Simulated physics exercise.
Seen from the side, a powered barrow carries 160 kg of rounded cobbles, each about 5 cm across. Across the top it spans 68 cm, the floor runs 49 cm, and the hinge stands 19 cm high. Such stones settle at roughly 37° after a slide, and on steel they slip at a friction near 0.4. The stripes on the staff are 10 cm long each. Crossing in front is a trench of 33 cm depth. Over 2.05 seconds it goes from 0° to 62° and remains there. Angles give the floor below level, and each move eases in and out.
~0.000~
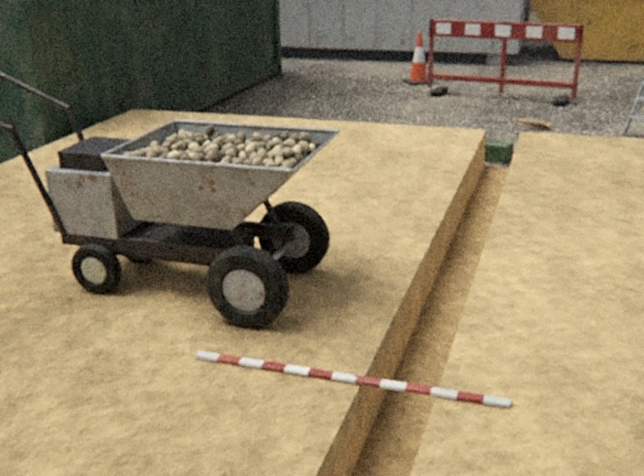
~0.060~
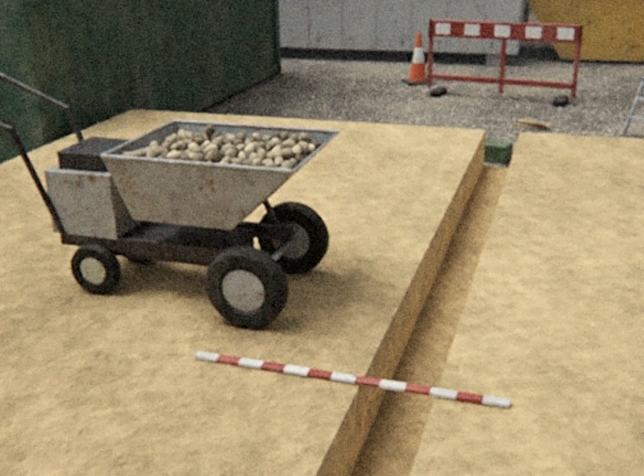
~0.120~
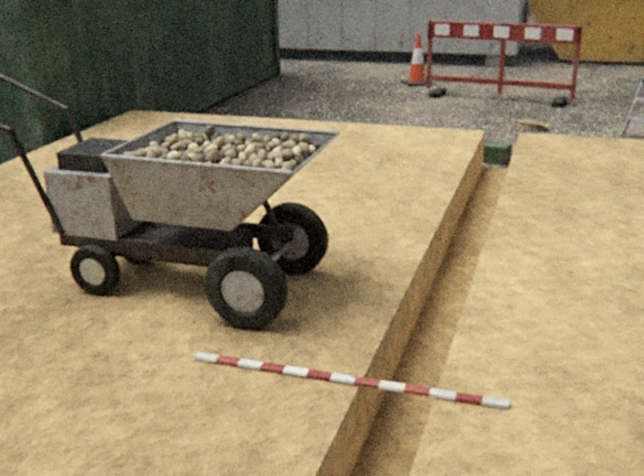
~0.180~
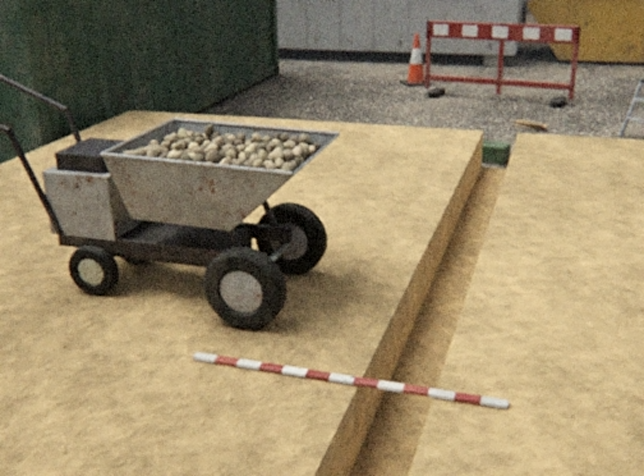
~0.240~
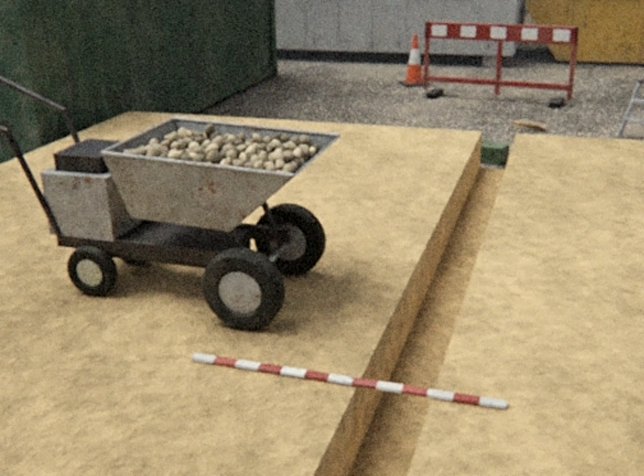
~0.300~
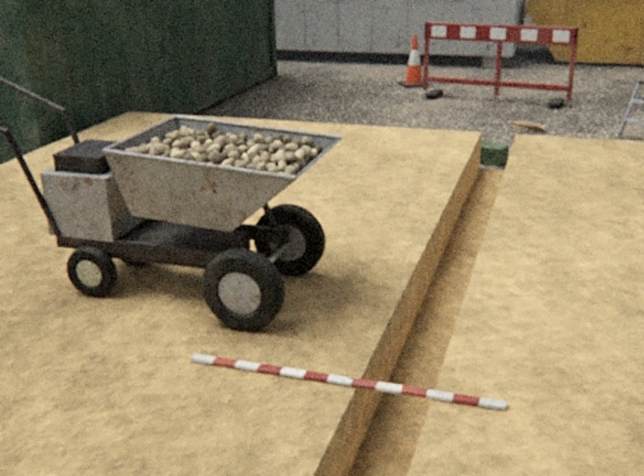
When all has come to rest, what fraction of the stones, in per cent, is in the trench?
At the end about 88 per cent of the stones are there.
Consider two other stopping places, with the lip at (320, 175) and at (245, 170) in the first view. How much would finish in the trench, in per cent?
Some 60 and some 80 per cent, in that order.
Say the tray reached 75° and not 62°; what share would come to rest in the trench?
With that change, near 90 per cent.
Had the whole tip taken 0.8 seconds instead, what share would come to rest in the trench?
Near 70 per cent.
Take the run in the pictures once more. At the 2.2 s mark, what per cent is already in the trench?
Close to 40 per cent at that time.
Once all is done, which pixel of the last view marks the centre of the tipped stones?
Around (427, 356).
After 1.5 s the floor is at 52°; 100 % in the tray; the foremost stones are at (392, 253).
After 2.2 s the floor is at 62°; 57 % in the tray, 38 % in the trench, 5 % past the trench; the foremost stones are at (493, 321).
After 2.5 s the floor is at 62°; 31 % in the tray, 58 % in the trench, 12 % past the trench; the foremost stones are at (560, 343).
After 4.4 s the floor is at 62°; 0 % in the tray, 88 % in the trench, 12 % past the trench; the foremost stones are at (618, 361).
